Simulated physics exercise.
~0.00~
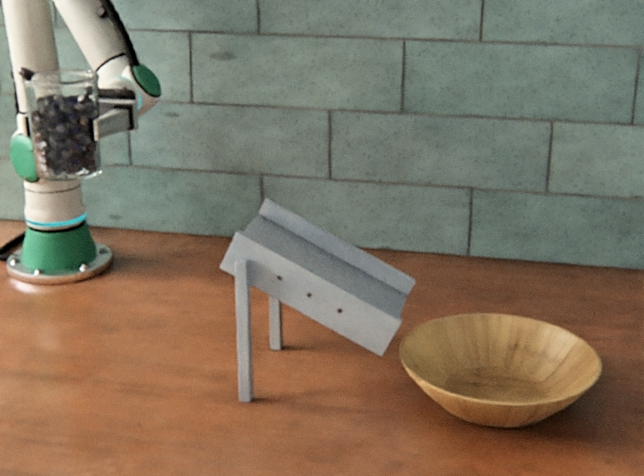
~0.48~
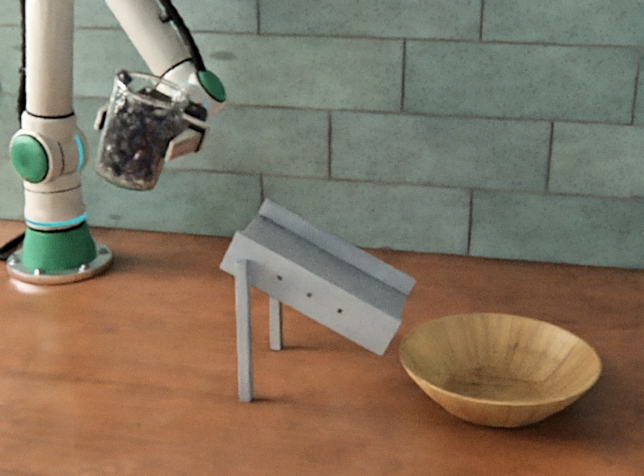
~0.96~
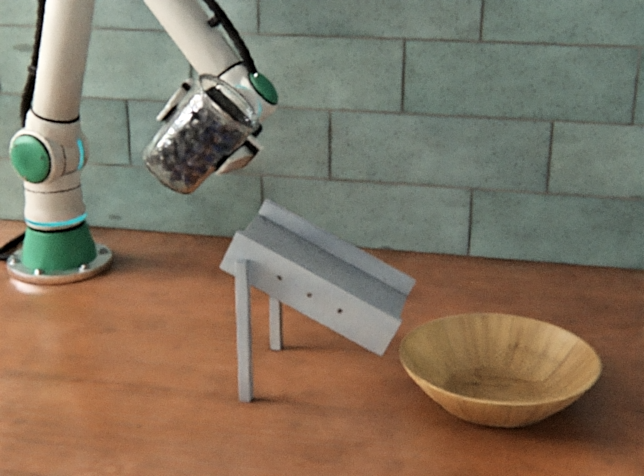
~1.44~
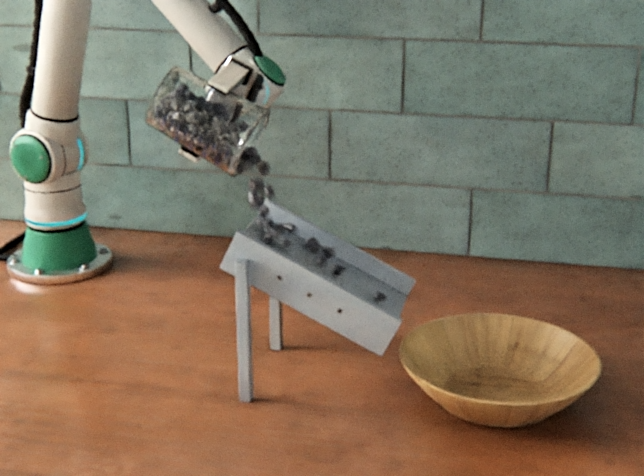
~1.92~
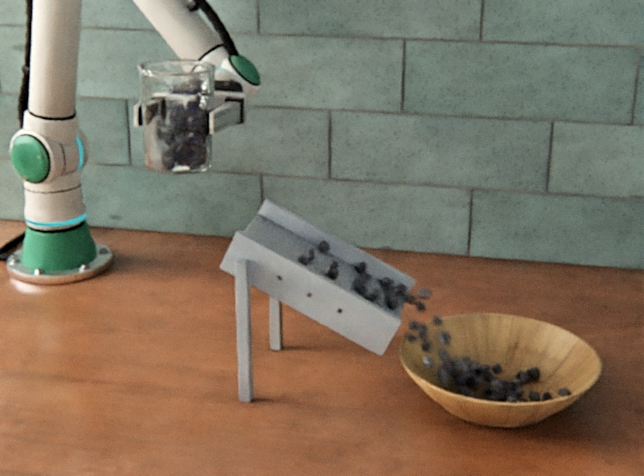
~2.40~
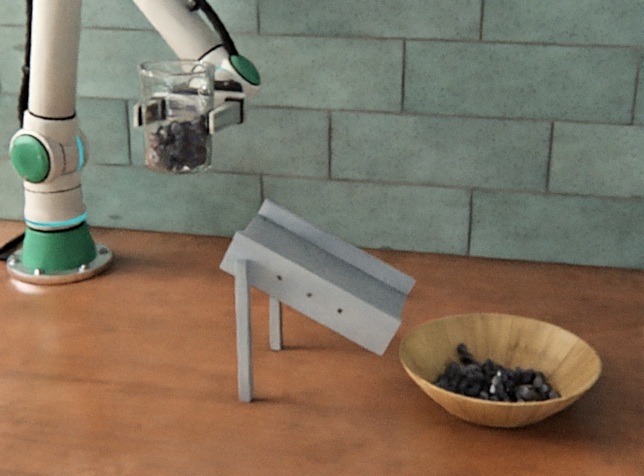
To begin with, a robot arm at the left holds an upright clear tumbler of small dark pebbles, with a sloping gray chute and a wooden bowl standing on the table to its right. The arm carries the tumbler rightward, leaning it more and more toward the chute. It then tips the tumbler past its side, and pebbles spill onto the top of the chute. As they slide down and drop into the bowl, the arm turns the tumbler upright again. Finally, the chute is clear, a dark pile rests in the bowl, and many pebbles remain in the tumbler.
